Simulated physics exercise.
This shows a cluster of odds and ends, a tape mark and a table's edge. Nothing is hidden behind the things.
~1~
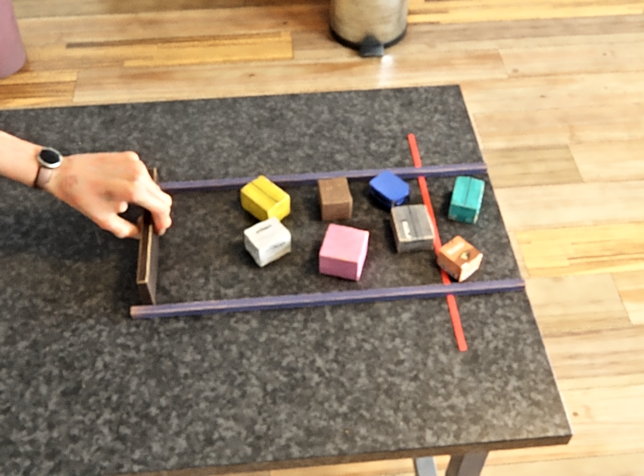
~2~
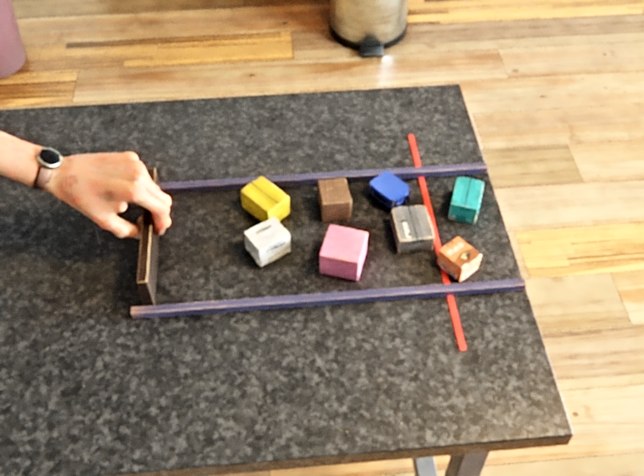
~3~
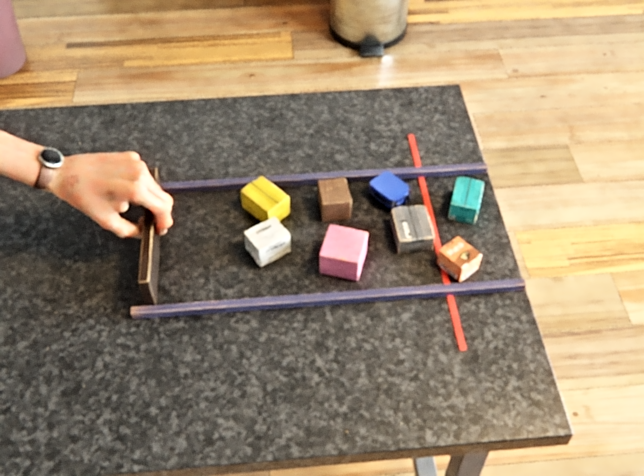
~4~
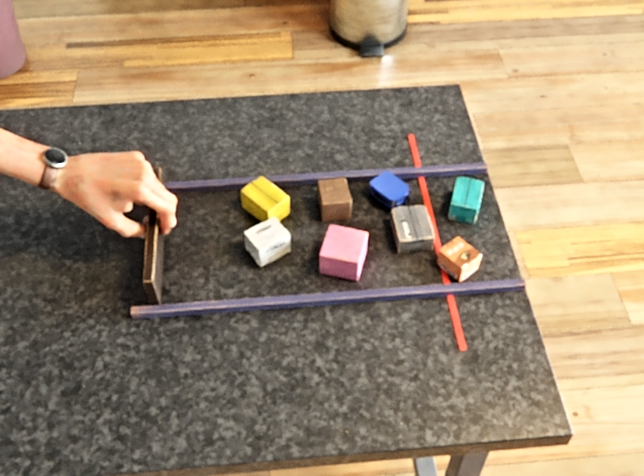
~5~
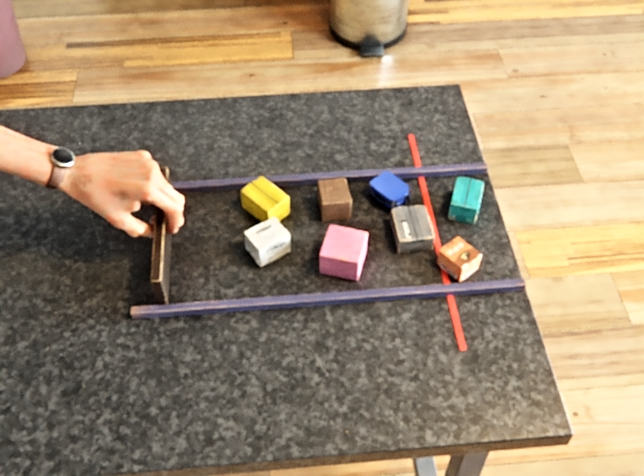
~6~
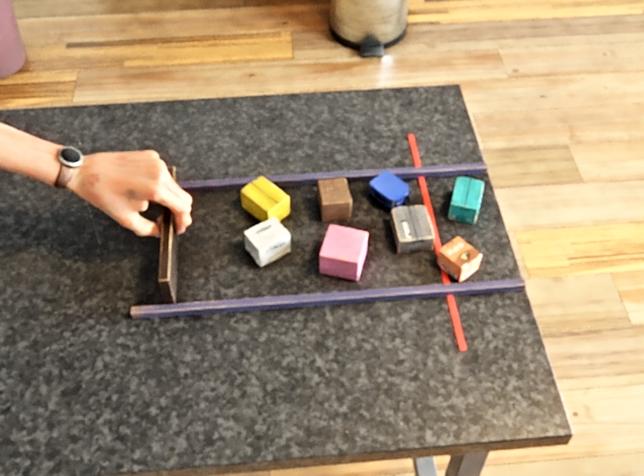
A hand wearing a watch held a dark board upright between two purple strips on a speckled table, then slid it slightly right, while the colourful blocks scattered around the red tape stayed still.
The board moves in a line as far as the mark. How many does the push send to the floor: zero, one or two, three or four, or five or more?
As it turns out, the number that fall off is one or two.
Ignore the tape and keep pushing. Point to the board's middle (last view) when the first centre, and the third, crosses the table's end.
About (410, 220), then (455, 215).
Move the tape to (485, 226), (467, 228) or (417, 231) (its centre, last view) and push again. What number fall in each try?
In that order 5, 5 and 1.
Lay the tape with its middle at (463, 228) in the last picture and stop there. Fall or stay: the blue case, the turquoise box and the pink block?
The blue case tumbles off; the turquoise box drops off; the pink block survives.
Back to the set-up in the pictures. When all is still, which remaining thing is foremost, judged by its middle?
That is the blue case.
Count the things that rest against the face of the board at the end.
3 of them.
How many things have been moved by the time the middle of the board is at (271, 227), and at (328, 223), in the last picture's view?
By then 2, and 5.
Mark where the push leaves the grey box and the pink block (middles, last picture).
About (488, 223), and the other about (466, 262).
A little later, none off yet; turquoise box at rest near (466, 200); orange box at rest near (459, 259); grey box at rest near (412, 229).
When it is over, the number that fall off is one or two; down, turquoise box.
